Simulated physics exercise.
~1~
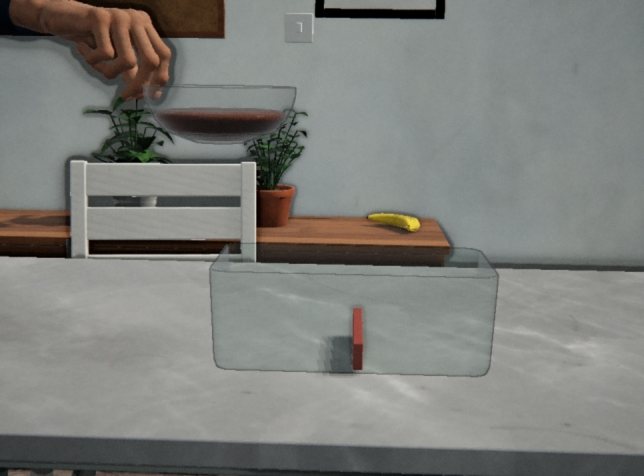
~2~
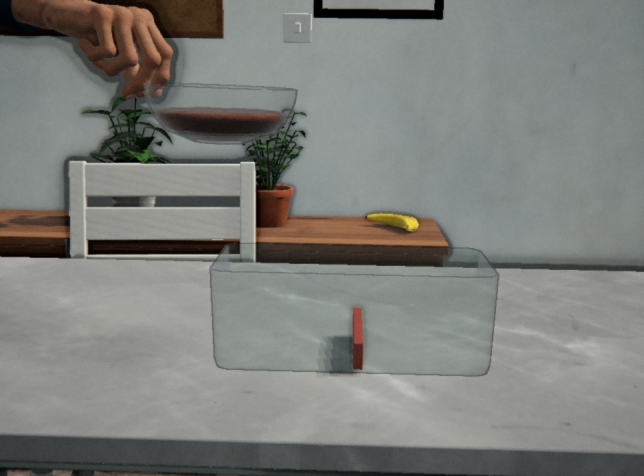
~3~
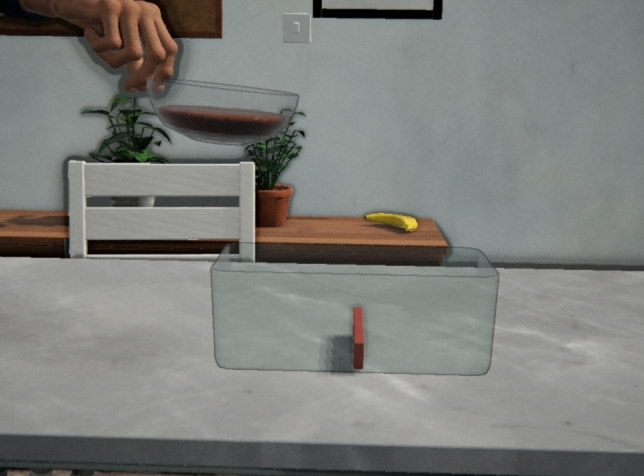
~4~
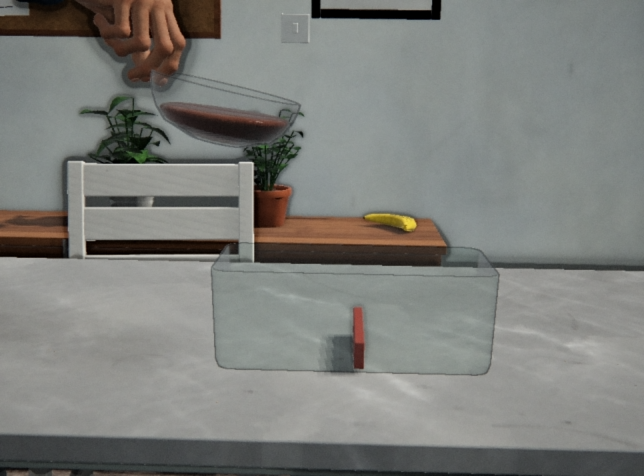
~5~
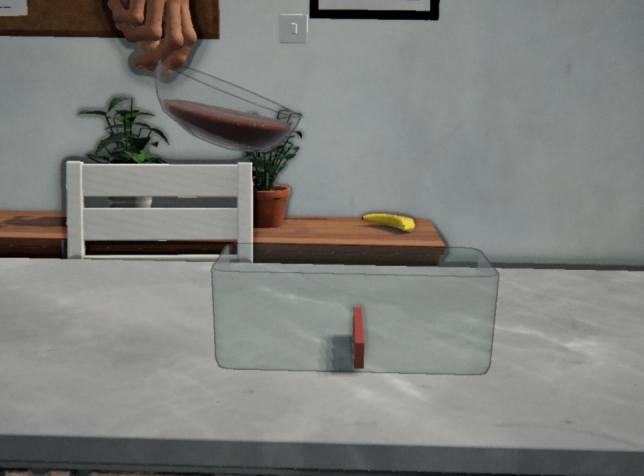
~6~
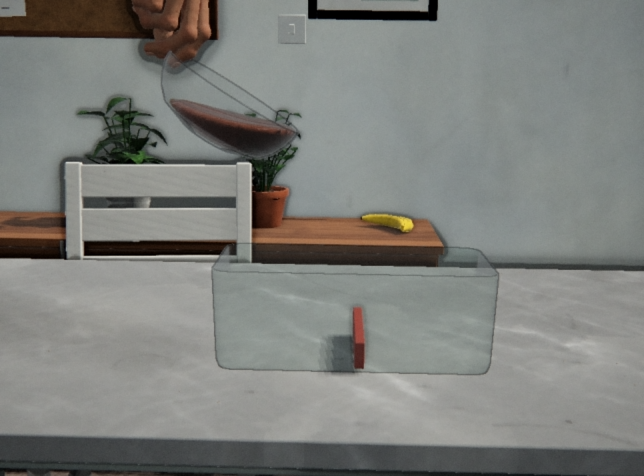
At first, a hand holds a clear bowl of reddish-brown liquid nearly level, up and to the left of a long transparent basin with a low red divider. The hand then moves slightly right and tilts the bowl steadily steeper, its right rim dipping as the liquid shifts toward that side.
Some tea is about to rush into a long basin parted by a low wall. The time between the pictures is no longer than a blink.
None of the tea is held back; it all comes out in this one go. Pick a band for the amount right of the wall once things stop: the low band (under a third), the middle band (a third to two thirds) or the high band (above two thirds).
The low band.
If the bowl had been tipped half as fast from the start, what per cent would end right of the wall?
About 15 per cent.
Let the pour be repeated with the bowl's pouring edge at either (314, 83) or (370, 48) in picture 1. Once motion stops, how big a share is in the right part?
It would come to near 40 per cent, and then near 65 per cent.
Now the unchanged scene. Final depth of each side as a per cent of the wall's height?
On the left it is 50 per cent, on the right 10.
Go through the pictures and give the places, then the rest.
In the first picture, it leans 0°; its right rim is at (295, 89); the tea meets the walls at (157, 111) and (287, 113); the long basin's rim runs from (219, 258) to (489, 264); the wall's top is at (358, 326).
In the second picture, it leans 1°; its right rim is at (296, 91); the tea meets the walls at (158, 110) and (288, 114).
In the third picture, it leans 6°; its right rim is at (298, 97); the tea meets the walls at (159, 107) and (288, 116).
In the fourth picture, it leans 13°; its right rim is at (300, 107); the tea meets the walls at (161, 103) and (290, 121).
In the fifth picture, it leans 21°; its right rim is at (300, 119); the tea meets the walls at (165, 101) and (290, 124).
In the sixth picture, it leans 32°; its right rim is at (297, 134); the tea meets the walls at (171, 100) and (295, 128).
A moment on, the bowl is tipped on its side and 6 per cent is still to pour, 28 is left of the wall and 0 right of it.
Next, the bowl is tipped on its side and 1 per cent is still to pour, 86 is left of the wall and 7 right of it.
Then the bowl is tipped on its side and 0 per cent is still to pour, 81 is left of the wall and 10 right of it.
Later the bowl is tipped on its side and 0 per cent is still to pour, 81 is left of the wall and 11 right of it.
At rest 81 per cent lies left of the wall, 11 right of it and 8 outside.
